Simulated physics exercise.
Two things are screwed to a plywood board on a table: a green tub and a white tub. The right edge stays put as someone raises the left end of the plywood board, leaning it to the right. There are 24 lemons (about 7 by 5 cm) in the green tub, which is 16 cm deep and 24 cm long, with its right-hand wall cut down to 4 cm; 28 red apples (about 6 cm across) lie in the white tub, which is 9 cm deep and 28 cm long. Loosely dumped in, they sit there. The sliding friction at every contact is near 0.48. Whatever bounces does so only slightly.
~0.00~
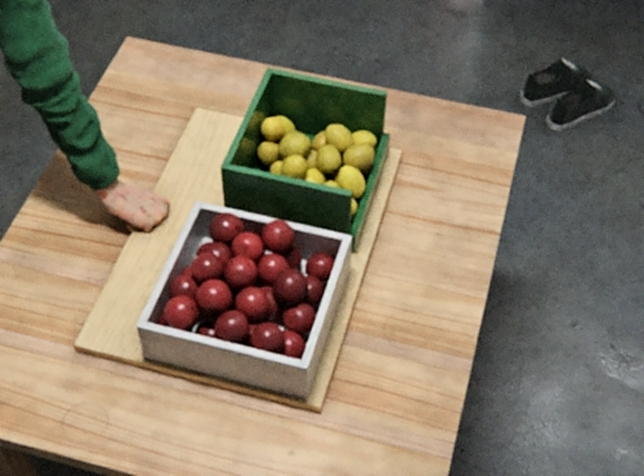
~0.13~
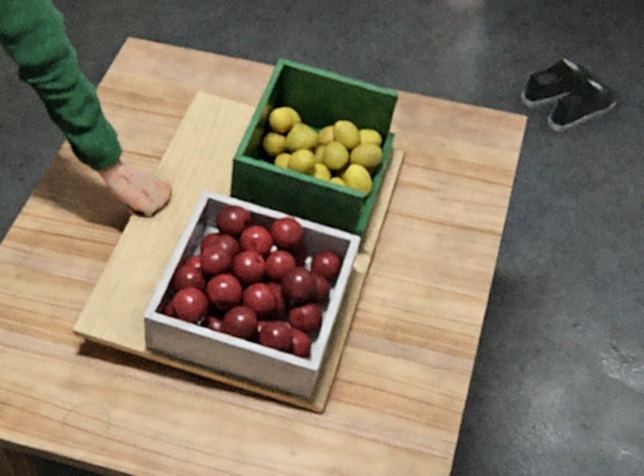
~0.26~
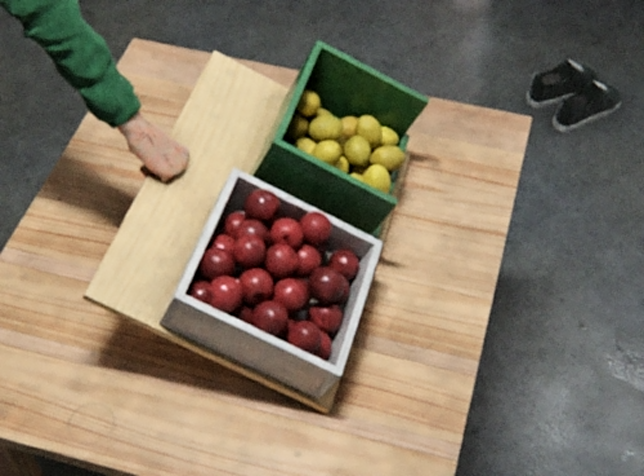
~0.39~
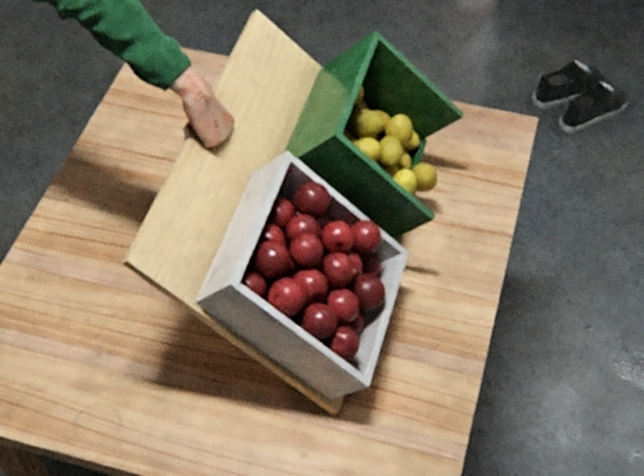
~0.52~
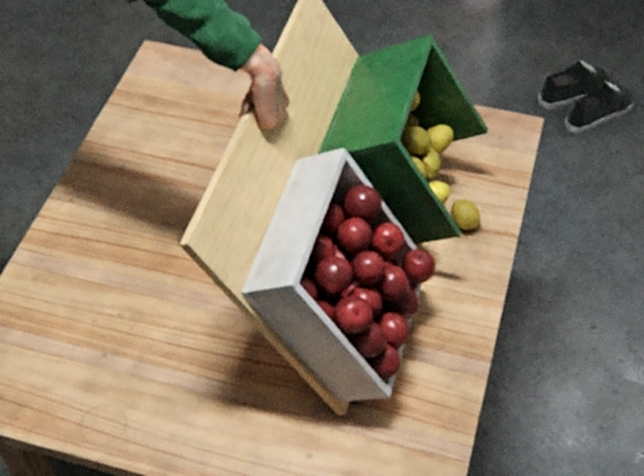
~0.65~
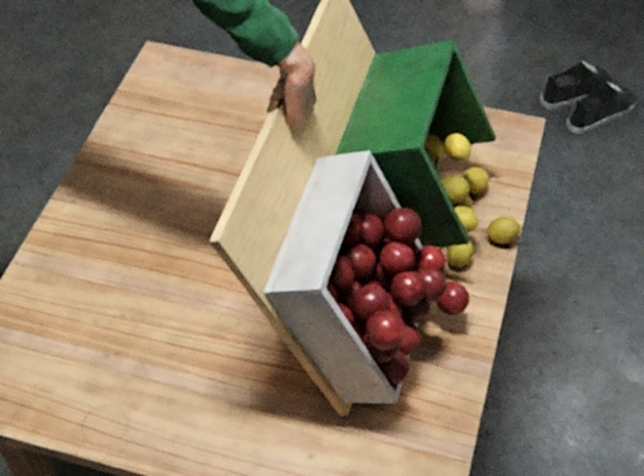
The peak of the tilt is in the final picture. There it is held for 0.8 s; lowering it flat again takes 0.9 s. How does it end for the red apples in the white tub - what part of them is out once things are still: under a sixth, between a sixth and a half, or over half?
Bet it keeps from half to five-sixths of them inside.
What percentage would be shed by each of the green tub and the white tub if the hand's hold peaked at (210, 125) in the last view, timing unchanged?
In that setup the green tub sheds 30 per cent of its load, while the white tub sheds 0 per cent.
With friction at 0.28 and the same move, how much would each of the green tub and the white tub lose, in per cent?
Green tub 40, white tub 20 per cent.
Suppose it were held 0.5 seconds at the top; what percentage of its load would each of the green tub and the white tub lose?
In that case you'd see green tub shed 30 percent of its load and white tub shed 20 percent.
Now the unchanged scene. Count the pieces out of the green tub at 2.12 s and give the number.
Green tub - close to 8.
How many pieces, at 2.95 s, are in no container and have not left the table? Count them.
My count comes to close to 3.
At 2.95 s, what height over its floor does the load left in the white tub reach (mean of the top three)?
Roughly 12 centimetres.
After 1.02 s, tilt 64°; 8 of 24 out of the green tub and 7 of 28 out of the white tub.
After 1.48 s, tilt 64°; 8 of 24 out of the green tub and 7 of 28 out of the white tub.
After 2.12 s, tilt 10°; 8 of 24 out of the green tub and 7 of 28 out of the white tub.
When it is over (at 2.95 s), 8 of 24 out of the green tub and 7 of 28 out of the white tub. Asked share, 7 of 28, 25 per cent.
